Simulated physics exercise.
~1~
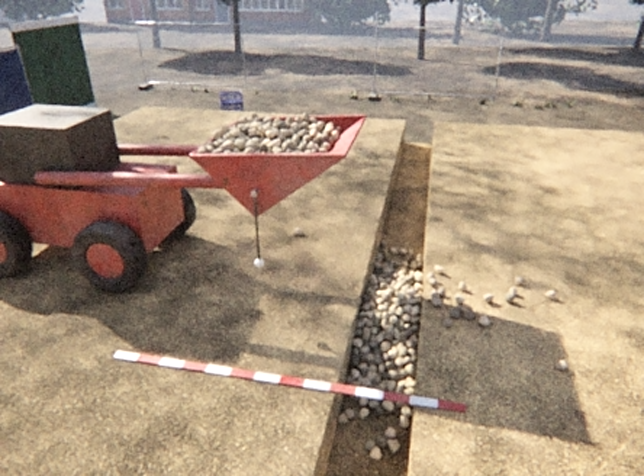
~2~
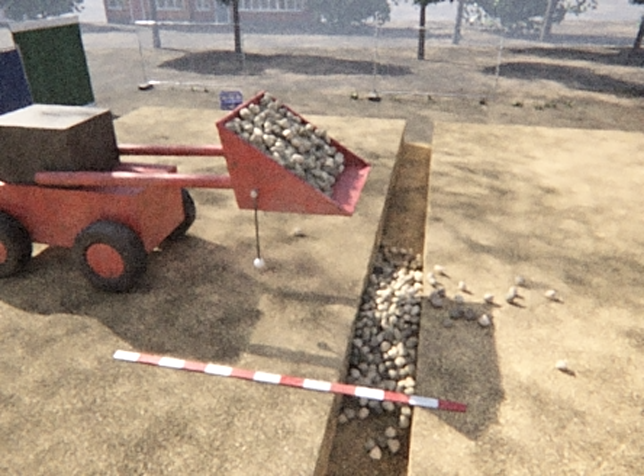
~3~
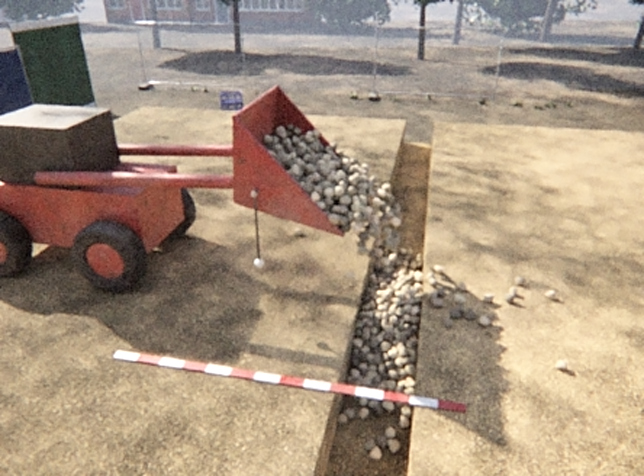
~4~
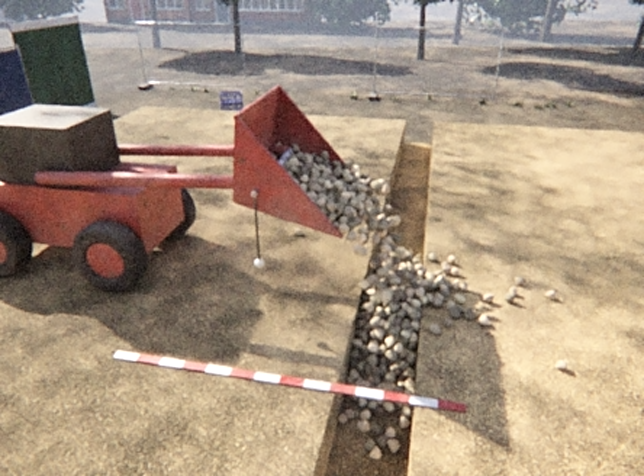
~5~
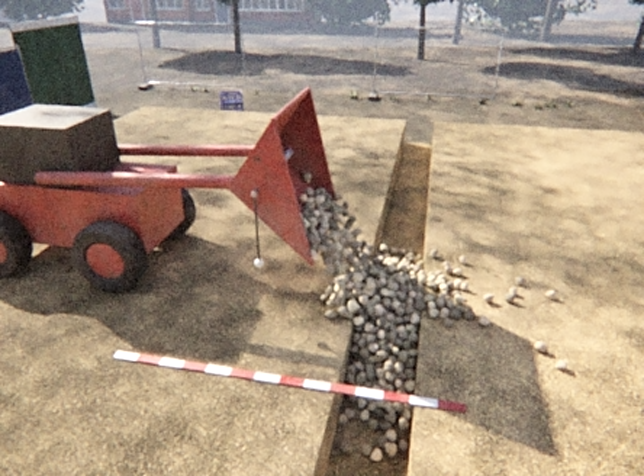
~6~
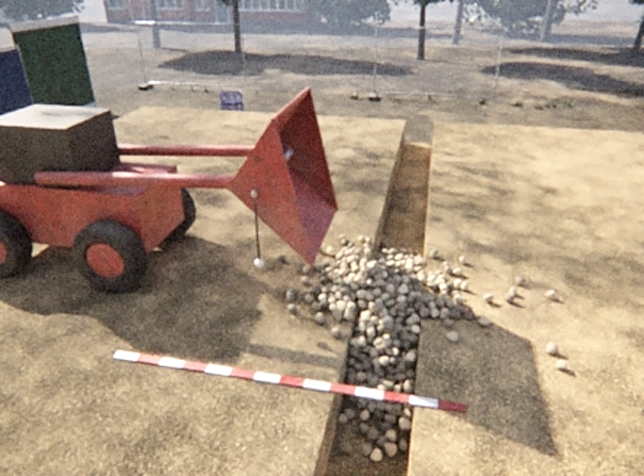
In the video, a red loader on the left tips its bucket of stones toward a partly filled trench, pauses as some spill, then tips further until empty, leaving the stones heaped in and across the trench, with some on the ground at either side.
